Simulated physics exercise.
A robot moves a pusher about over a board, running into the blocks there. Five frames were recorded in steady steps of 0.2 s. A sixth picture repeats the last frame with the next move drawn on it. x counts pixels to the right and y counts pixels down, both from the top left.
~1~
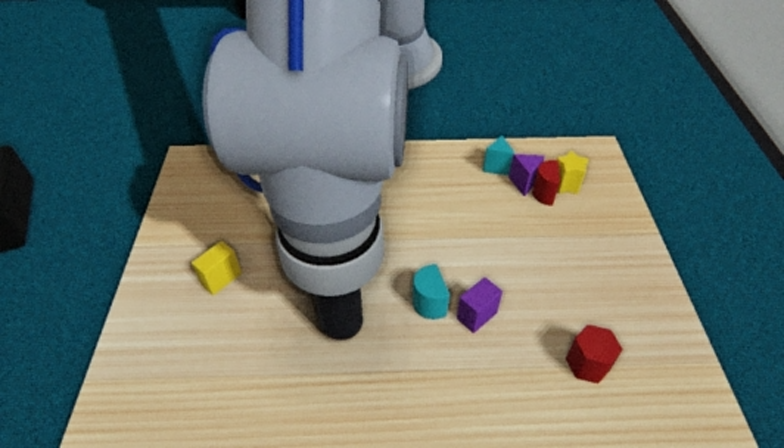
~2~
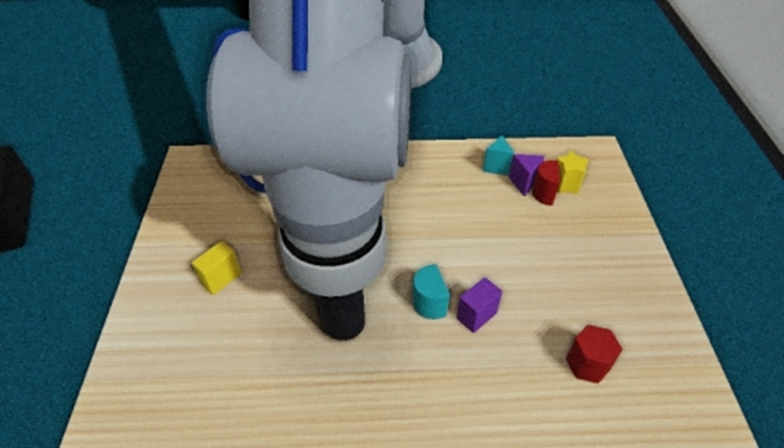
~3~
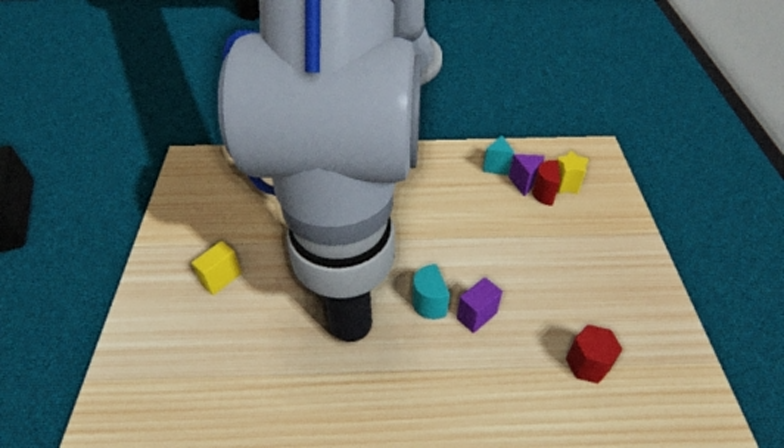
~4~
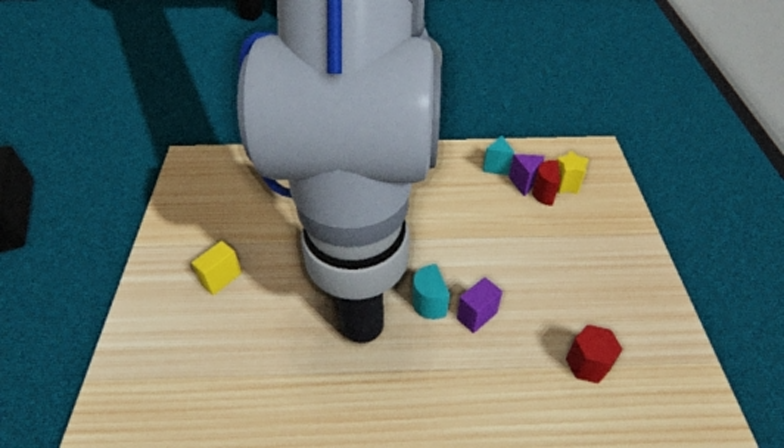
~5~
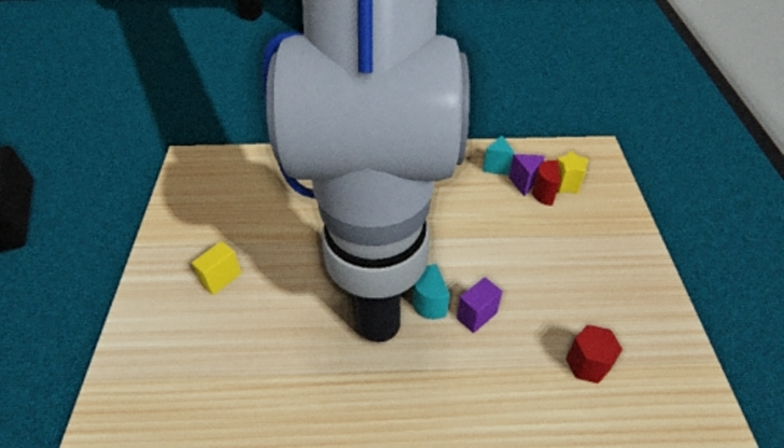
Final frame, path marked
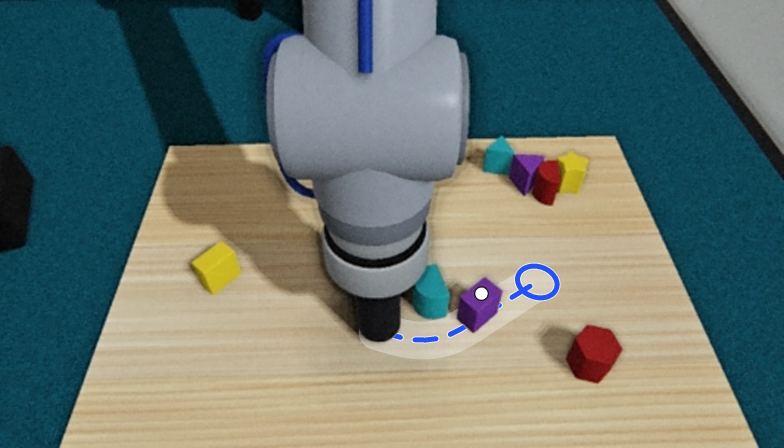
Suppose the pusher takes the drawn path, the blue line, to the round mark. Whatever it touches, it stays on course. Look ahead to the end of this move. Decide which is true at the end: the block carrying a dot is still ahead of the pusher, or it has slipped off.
I'd say the block carrying a dot is still out in front of the pusher at the end.
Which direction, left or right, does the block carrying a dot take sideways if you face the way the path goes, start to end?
So, looking from the first point of the path to the last, the block carrying a dot moves leftwards.
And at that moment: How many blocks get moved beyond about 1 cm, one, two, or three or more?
Count: 1.
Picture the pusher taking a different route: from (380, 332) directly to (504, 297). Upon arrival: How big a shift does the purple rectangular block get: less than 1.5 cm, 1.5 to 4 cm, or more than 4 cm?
The purple rectangular block ends up quite far away, over 4 cm.
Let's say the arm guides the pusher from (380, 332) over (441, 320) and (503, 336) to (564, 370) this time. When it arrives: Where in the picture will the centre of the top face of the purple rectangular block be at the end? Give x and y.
So, by the moment the path ends, you'll find the top centre of the purple rectangular block at (534, 292).
The drawn path runs from (380, 332) by way of (442, 337) and (492, 310) to (537, 282); the dot is on the purple rectangular block.
On the path given first. One third of the way, pusher at (443, 331); nothing pushed yet.
Two thirds of the way, pusher at (495, 302); purple rectangular block at (528, 268).
At the end, pusher at (539, 275); turquoise half-round block not moved; purple rectangular block at (573, 243).
